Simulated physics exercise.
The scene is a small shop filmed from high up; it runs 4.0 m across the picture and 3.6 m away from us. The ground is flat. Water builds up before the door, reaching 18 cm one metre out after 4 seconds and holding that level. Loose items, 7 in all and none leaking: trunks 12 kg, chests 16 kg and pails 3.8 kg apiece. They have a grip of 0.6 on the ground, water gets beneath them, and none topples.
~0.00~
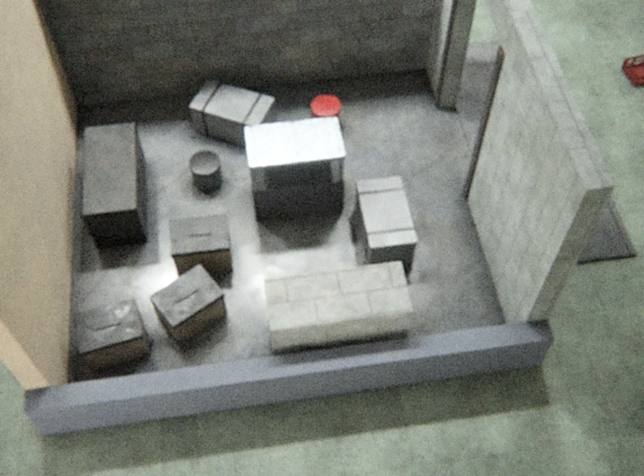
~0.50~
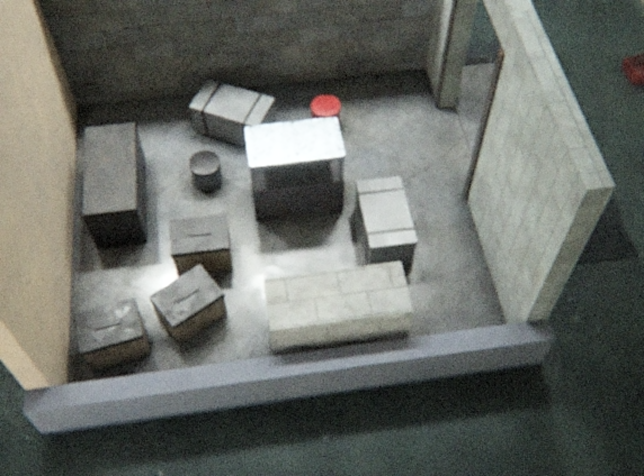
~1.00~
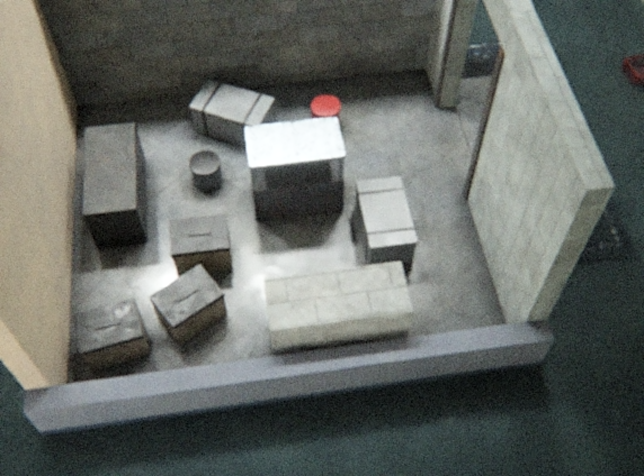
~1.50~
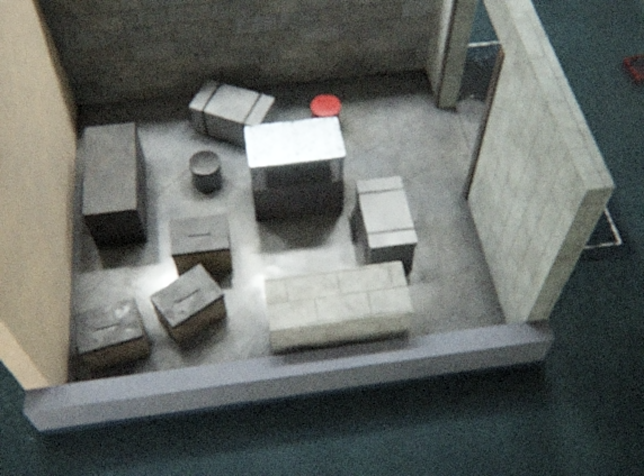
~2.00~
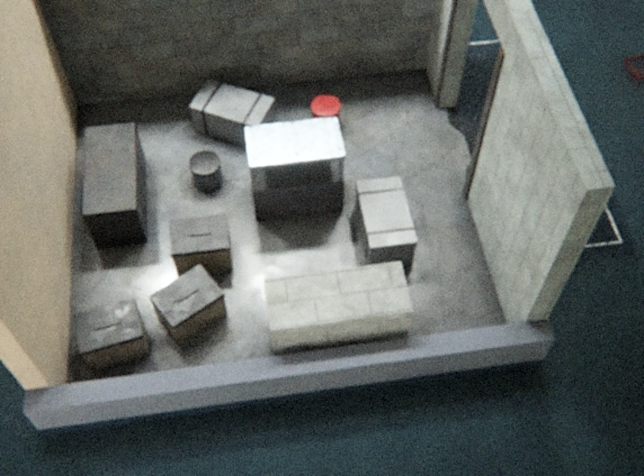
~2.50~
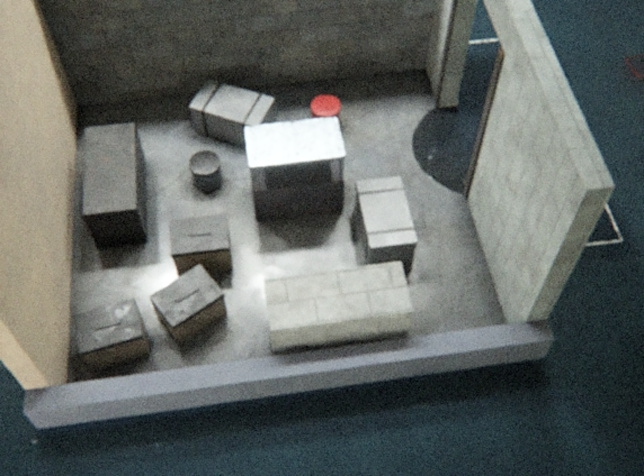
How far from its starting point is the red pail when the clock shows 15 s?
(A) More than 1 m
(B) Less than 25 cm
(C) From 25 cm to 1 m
More than 1 m.
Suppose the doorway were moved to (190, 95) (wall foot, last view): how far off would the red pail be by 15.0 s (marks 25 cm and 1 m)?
Under that change the red pail is pushed a bit.
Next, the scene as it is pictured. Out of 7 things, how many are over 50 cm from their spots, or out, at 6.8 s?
By that point, 2.
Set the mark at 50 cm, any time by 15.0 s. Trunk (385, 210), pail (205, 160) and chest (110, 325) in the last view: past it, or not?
Order as asked: Above, above, within.
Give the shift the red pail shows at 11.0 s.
Roughly 250 centimetres by that point.
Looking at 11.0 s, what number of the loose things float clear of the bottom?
At that instant the tally stands at 7.
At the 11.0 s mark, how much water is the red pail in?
I'd put it at about 11 cm.
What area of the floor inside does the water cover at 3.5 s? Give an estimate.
Flooded: Near 2.0 m2.
After 3.5 s the red pail is near (326, 106), 0.0 m from its start, aground; 0 afloat.
After 6.8 s the red pail is near (116, 98), 2.3 m from its start, afloat; 3 afloat.
After 11.0 s the red pail is near (82, 133), 2.6 m from its start, afloat; 7 afloat.
After 15.0 s the red pail is near (81, 132), 2.6 m from its start, afloat; 7 afloat.
